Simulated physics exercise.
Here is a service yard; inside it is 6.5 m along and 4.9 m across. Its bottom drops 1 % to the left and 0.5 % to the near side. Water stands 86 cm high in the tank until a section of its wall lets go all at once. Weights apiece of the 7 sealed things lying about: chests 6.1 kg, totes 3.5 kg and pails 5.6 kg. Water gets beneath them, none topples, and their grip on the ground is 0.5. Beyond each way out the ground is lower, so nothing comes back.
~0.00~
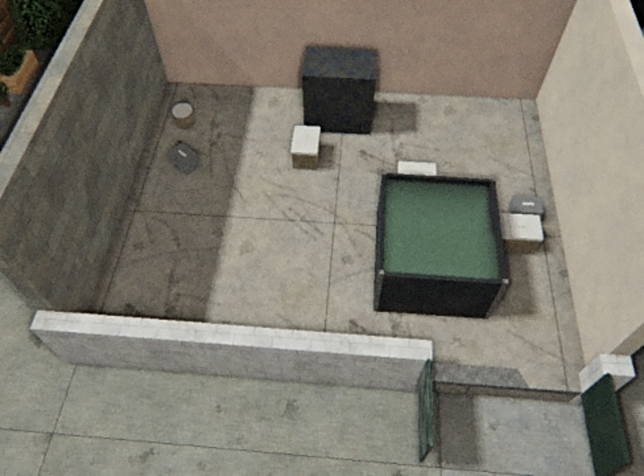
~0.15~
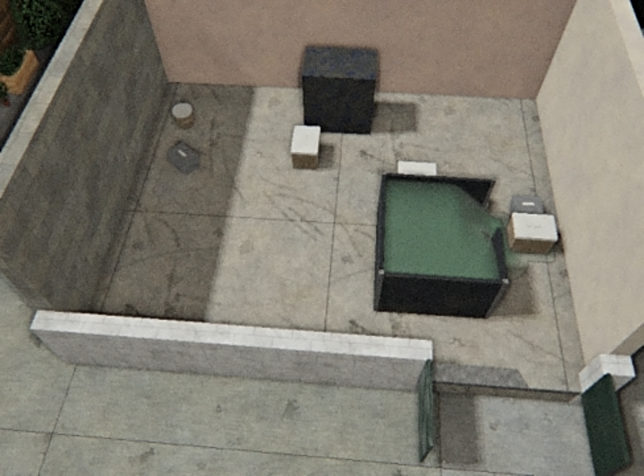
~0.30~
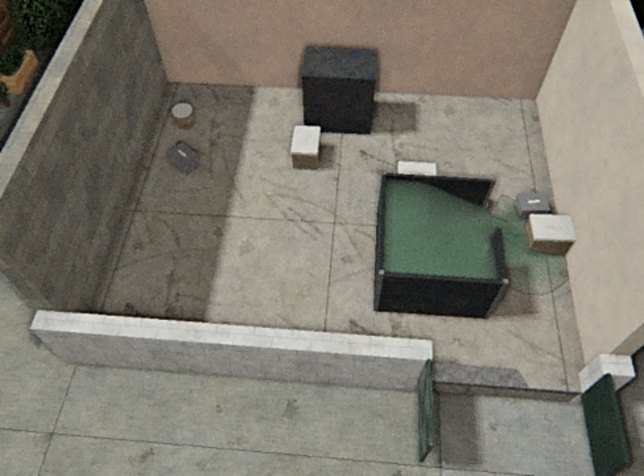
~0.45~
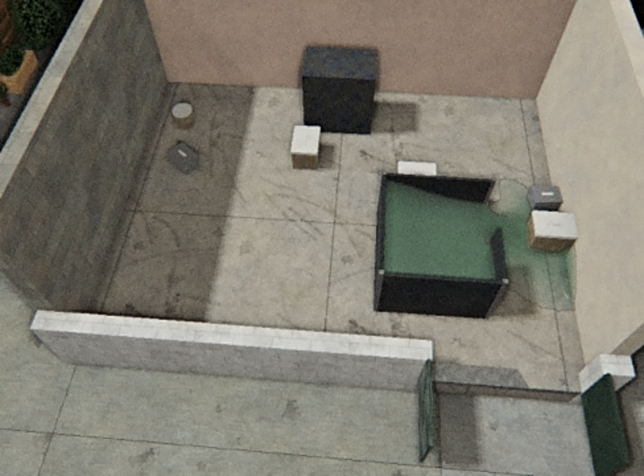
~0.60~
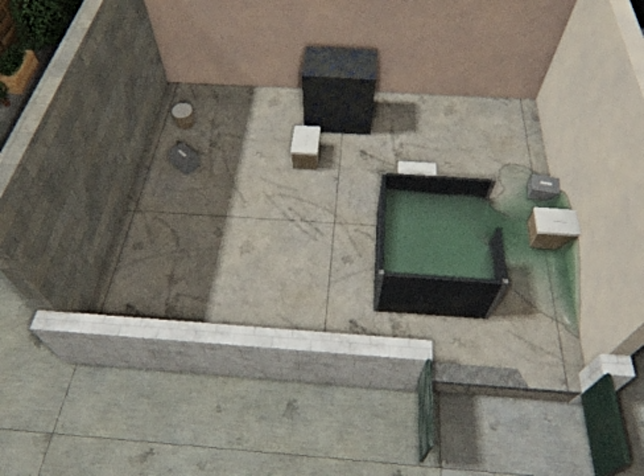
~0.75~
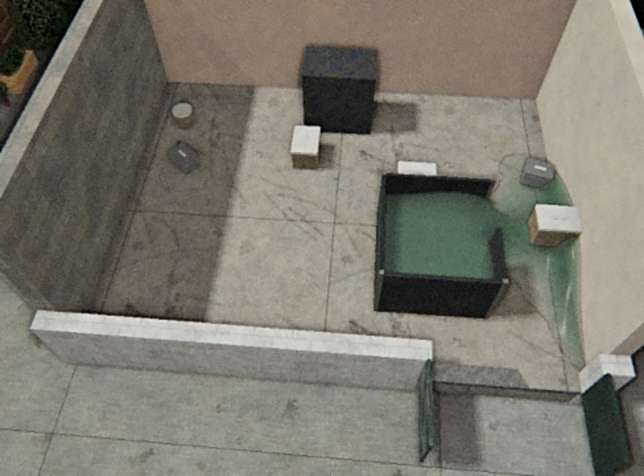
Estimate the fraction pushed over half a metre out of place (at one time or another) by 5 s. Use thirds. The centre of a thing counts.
It is not even a third.
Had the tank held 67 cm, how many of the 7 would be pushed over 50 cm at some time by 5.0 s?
In that case 2 of them.
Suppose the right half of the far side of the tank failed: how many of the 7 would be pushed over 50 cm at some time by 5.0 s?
Then 6.
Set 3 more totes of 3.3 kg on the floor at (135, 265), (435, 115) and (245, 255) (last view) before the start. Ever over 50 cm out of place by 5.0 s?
In that order: Under, over, under.
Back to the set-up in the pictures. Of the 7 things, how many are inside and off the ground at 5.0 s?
2 of them.
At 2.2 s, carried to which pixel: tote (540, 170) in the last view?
Near (385, 97).
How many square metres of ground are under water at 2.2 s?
Roughly 10.5 m2.
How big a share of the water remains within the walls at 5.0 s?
Some 74 per cent remains.
After 1.1 s 1 of 7 are over 50 cm from their spots; 1 afloat.
After 2.2 s 1 of 7 are over 50 cm from their spots; 1 afloat.
After 3.5 s 1 of 7 are over 50 cm from their spots; 2 afloat.
After 5.0 s 2 of 7 are over 50 cm from their spots, and 2 have been at some point; 2 afloat.
